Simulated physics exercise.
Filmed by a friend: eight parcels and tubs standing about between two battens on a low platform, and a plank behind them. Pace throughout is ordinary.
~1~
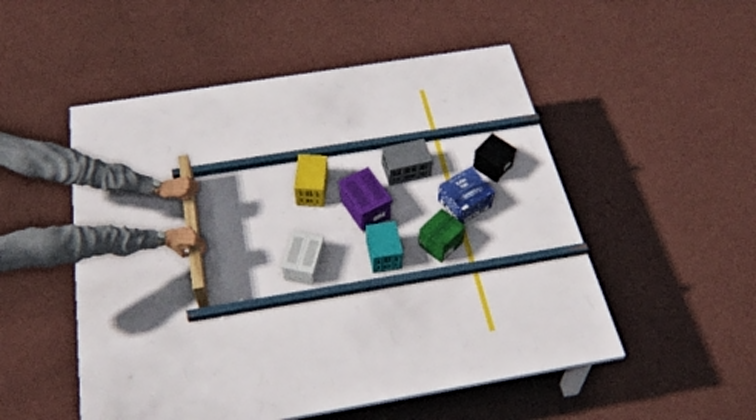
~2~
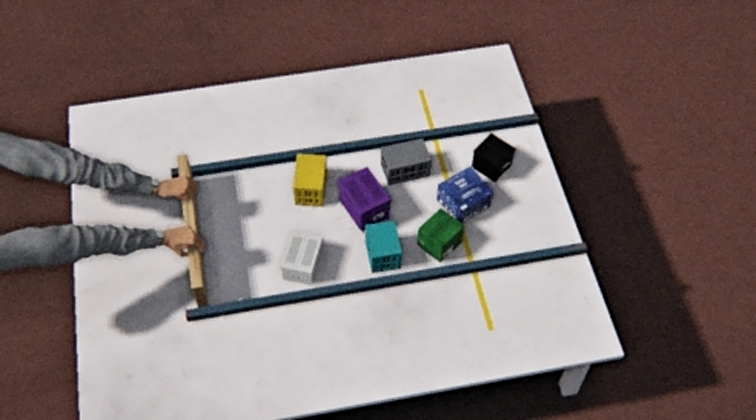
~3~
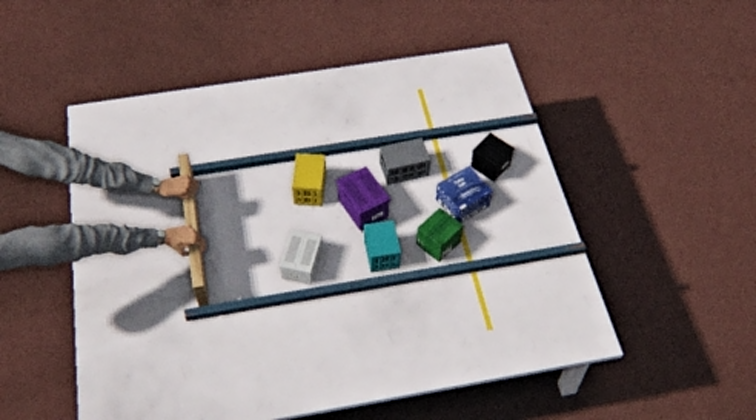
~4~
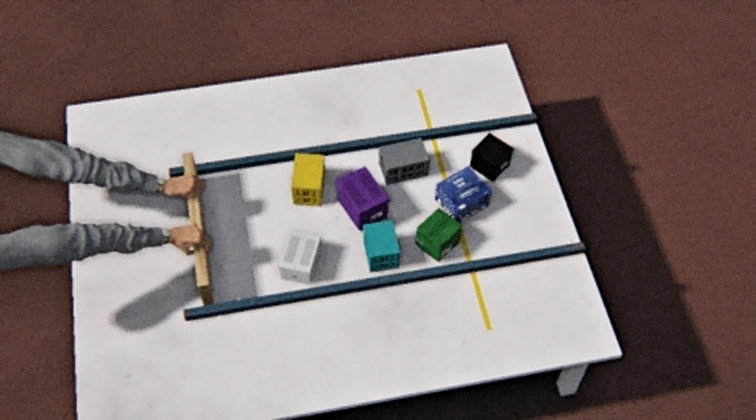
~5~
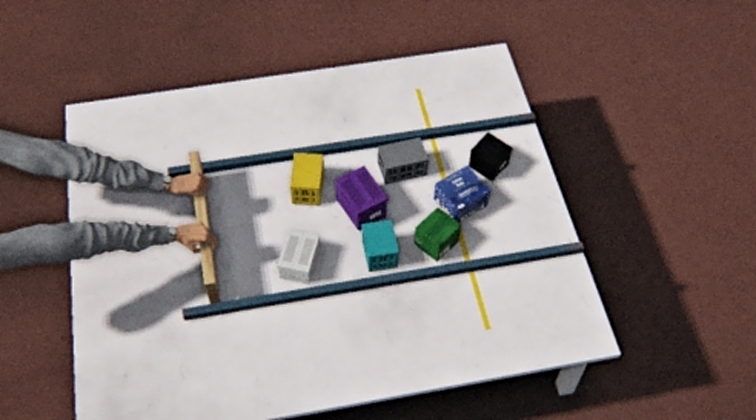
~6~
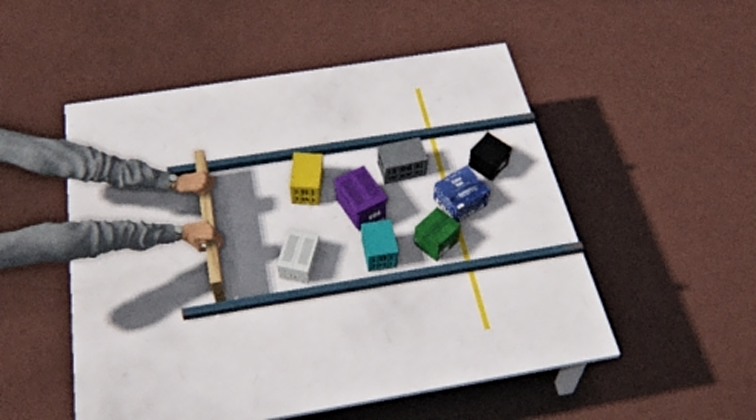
A white platform, seen from above at a slant against a reddish-brown floor, carries two dark parallel battens with a wooden plank between them at the left. Between the battens stand yellow, purple, white, turquoise, grey, green, blue and black boxes, the blue one by a yellow tape line. Two grey-sleeved arms slide the plank slightly rightward, while the boxes stay put and the view barely shifts.
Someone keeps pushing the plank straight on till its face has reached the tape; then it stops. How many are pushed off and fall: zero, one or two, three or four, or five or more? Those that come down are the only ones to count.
I foresee no drops here.
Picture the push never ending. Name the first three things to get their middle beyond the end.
Earliest to latest, that's the black tote, the blue box and the green parcel.
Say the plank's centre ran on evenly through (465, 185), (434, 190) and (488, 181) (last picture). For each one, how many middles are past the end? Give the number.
The counts: 0, 0 and 3.
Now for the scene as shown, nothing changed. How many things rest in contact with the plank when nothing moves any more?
Counting them up gives 2.
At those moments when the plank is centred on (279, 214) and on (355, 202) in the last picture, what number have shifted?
First 1, after that 5.
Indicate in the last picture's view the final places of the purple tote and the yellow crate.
You'll find the purple tote at roughly (487, 183) and the yellow crate at roughly (454, 154).
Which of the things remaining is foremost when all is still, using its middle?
The black tote, it is.
Soon after, none off yet; black tote at rest near (490, 157); blue box at rest near (461, 195); green parcel at rest near (437, 234).
Then, none off yet; black tote at rest near (490, 157); blue box moved a little near (467, 192); green parcel moved about its own width near (463, 232).
At rest, the number that fall off is zero.
